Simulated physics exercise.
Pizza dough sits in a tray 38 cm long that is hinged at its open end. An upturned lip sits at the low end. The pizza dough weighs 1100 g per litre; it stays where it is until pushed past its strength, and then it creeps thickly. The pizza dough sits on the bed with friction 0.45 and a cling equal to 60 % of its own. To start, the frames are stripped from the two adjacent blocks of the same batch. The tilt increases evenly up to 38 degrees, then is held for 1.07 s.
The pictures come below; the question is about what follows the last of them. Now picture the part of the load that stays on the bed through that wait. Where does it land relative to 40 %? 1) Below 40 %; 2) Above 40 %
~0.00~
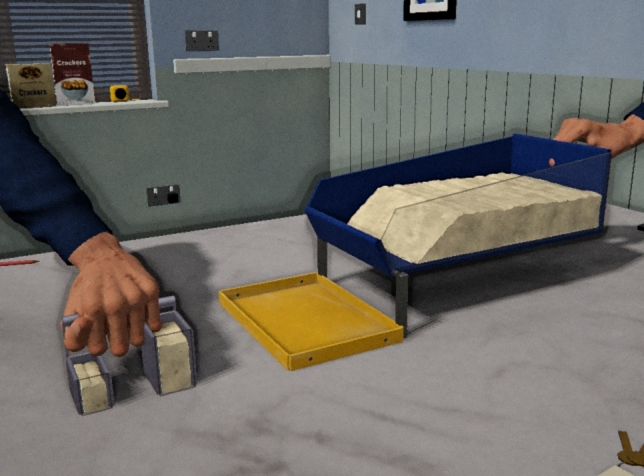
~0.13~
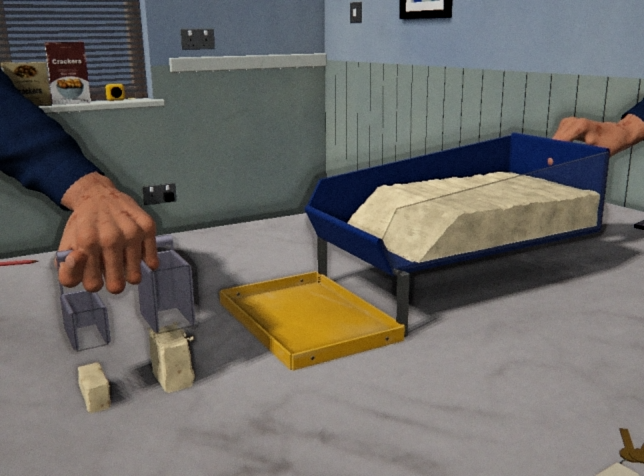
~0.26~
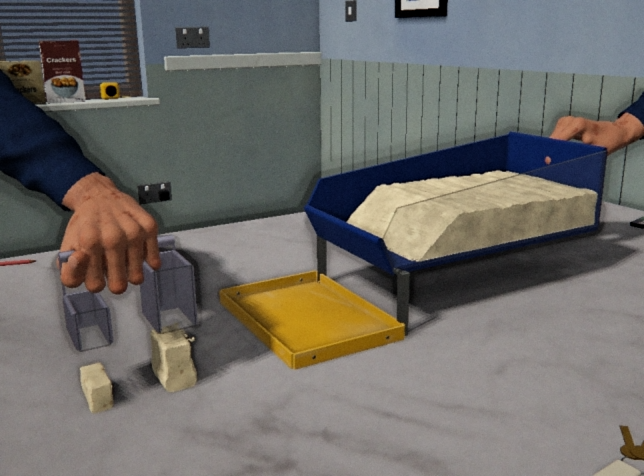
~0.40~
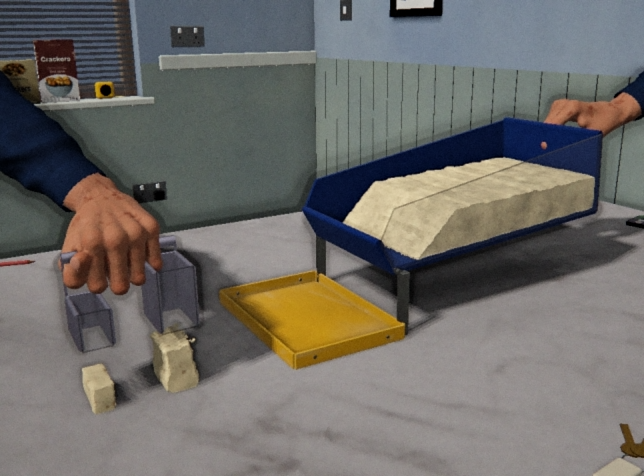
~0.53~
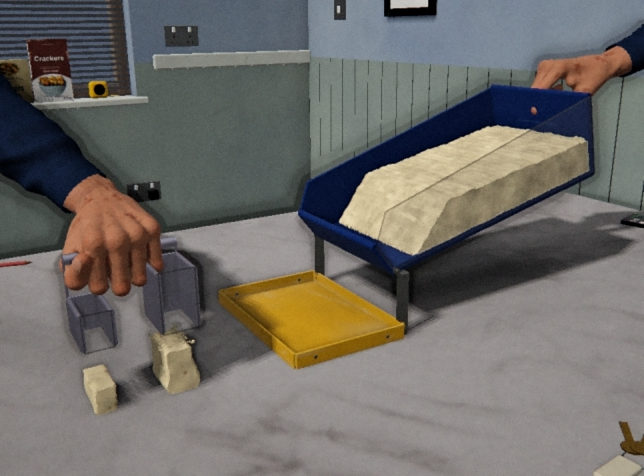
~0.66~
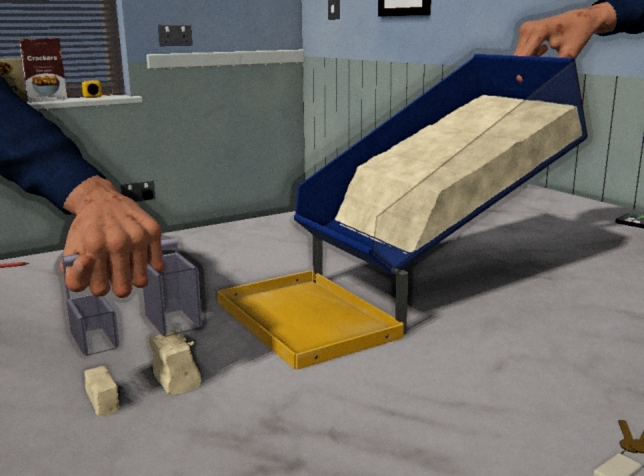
Above 40 % (2).
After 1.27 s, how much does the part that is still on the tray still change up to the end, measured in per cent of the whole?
From that time to the end, some 22 % of the whole.
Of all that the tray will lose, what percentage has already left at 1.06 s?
Reading: Approx. 0 per cent.
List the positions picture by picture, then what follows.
In the first picture, top of the high end at (607, 153), tilt 0 degrees; foremost bit of the pizza dough at (419, 262); block heights 3.4 cm, 6.1 cm (left to right).
In the second picture, top of the high end at (605, 152), tilt 0 degrees; foremost bit of the pizza dough at (419, 262); block heights 3.3 cm, 5.8 cm (left to right).
In the third picture, top of the high end at (603, 151), tilt 0 degrees; foremost bit of the pizza dough at (419, 261); block heights 3.3 cm, 5.7 cm (left to right).
In the fourth picture, top of the high end at (598, 135), tilt 4 degrees; foremost bit of the pizza dough at (419, 259); block heights 3.3 cm, 5.7 cm (left to right).
In the fifth picture, top of the high end at (587, 97), tilt 13 degrees; foremost bit of the pizza dough at (417, 253); block heights 3.3 cm, 5.7 cm (left to right).
In the sixth picture, top of the high end at (570, 63), tilt 22 degrees; foremost bit of the pizza dough at (414, 250); block heights 3.3 cm, 5.6 cm (left to right).
After 0.84 s, the tilt is 34 degrees and 100 % is on the bed.
After 1.06 s, the tilt is 38 degrees and 100 % is on the bed.
After 1.27 s, the tilt is 38 degrees and 72 % is on the bed.
After 1.48 s, the tilt is 38 degrees and 54 % is on the bed.
After 2.02 s, the tilt is 38 degrees and 51 % is on the bed.
